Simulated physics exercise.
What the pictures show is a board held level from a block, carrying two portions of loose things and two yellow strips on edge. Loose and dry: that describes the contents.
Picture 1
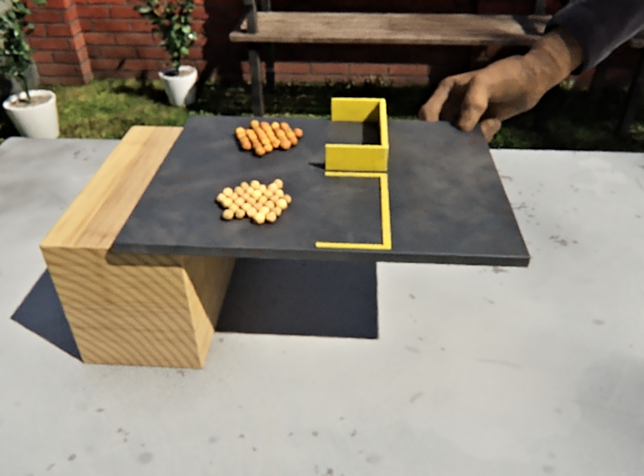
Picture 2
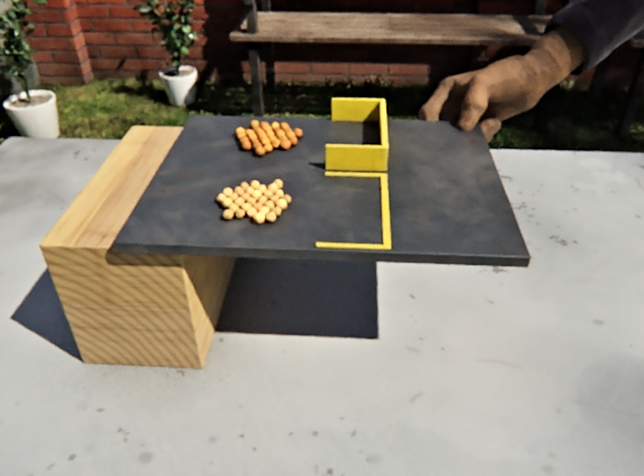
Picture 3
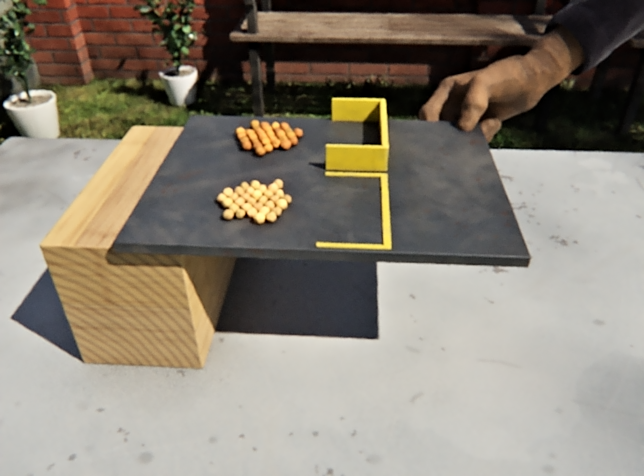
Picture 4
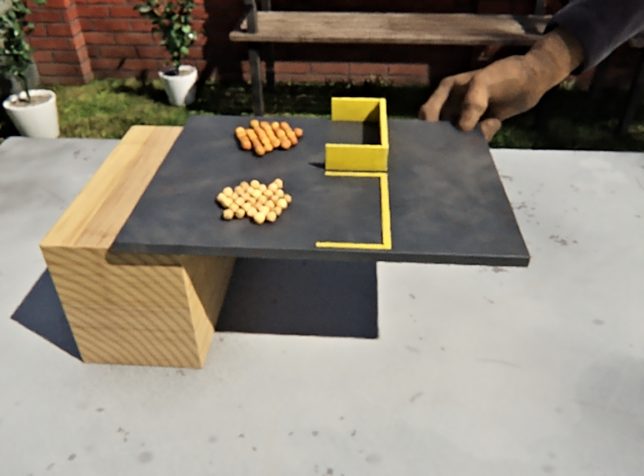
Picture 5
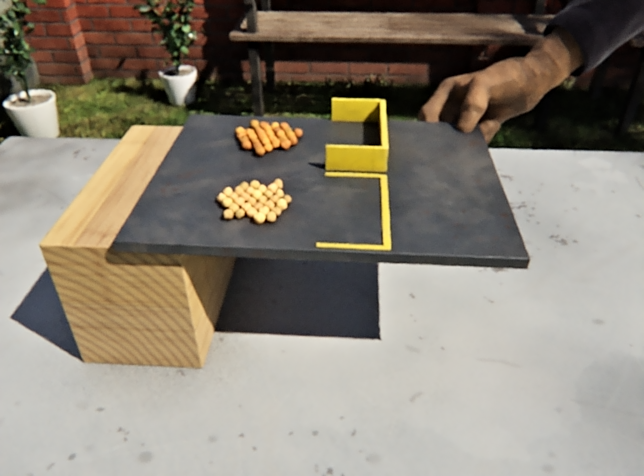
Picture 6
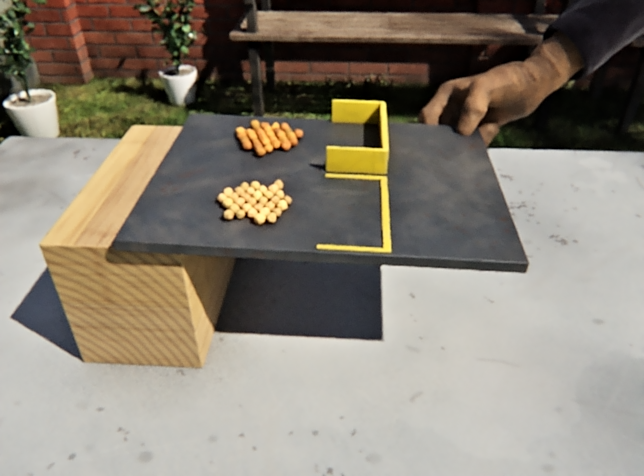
A gloved hand at the right holds a dark board nearly still, its free end dipping very slightly at the last, while the camera and everything on the board stay put. The board extends from a pale wooden block on a sunlit grey surface, seen from slightly above. Orange pieces lie behind paler round ones, left of a tall yellow barrier and a low yellow strip.
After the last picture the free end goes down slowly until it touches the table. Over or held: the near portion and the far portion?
Outcome: The near portion is not retained; the far portion is retained.
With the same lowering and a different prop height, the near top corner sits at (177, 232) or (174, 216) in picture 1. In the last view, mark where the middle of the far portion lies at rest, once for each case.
First near (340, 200), then near (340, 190).
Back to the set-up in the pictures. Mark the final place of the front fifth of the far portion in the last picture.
About (357, 205) in the last picture.
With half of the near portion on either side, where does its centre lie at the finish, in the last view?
Near (635, 349).
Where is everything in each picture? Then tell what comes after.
Held end of the board near (515, 255), level; block near (164, 237), tall, over half the board's length; near portion near (251, 202), some dried chickpeas; far portion near (262, 138), some roasted chickpeas; near bar near (385, 208), much lower than a piece; far bar near (383, 133), taller than the pieces, in the first frame.
Held end of the board near (516, 255), level; far portion near (262, 138), in the second frame.
Held end of the board near (516, 255), level; near portion near (251, 202), in the third frame.
Held end of the board near (515, 255), level; far portion near (262, 138), in the fourth frame.
Held end of the board near (515, 257), level; near portion near (251, 202), in the fifth frame.
Held end of the board near (514, 261), down by 1°; block near (164, 236); near portion near (252, 202), not moving; far portion near (270, 135), not moving; near bar near (385, 211); far bar near (383, 136), in the sixth frame.
Then, 0.46 s on from there, board sloping at 10°; near portion where it was; far portion where it was.
Then, 1.04 s on from there, board sloping at 21°; near portion near half past its bar; far portion has reached its bar.
Then, 1.66 s on from there, board sloping at 31°; near portion the whole lot past its bar; far portion has reached its bar.
In the end, board resting at 32°; near portion the whole lot past its bar; far portion gathered behind its bar.
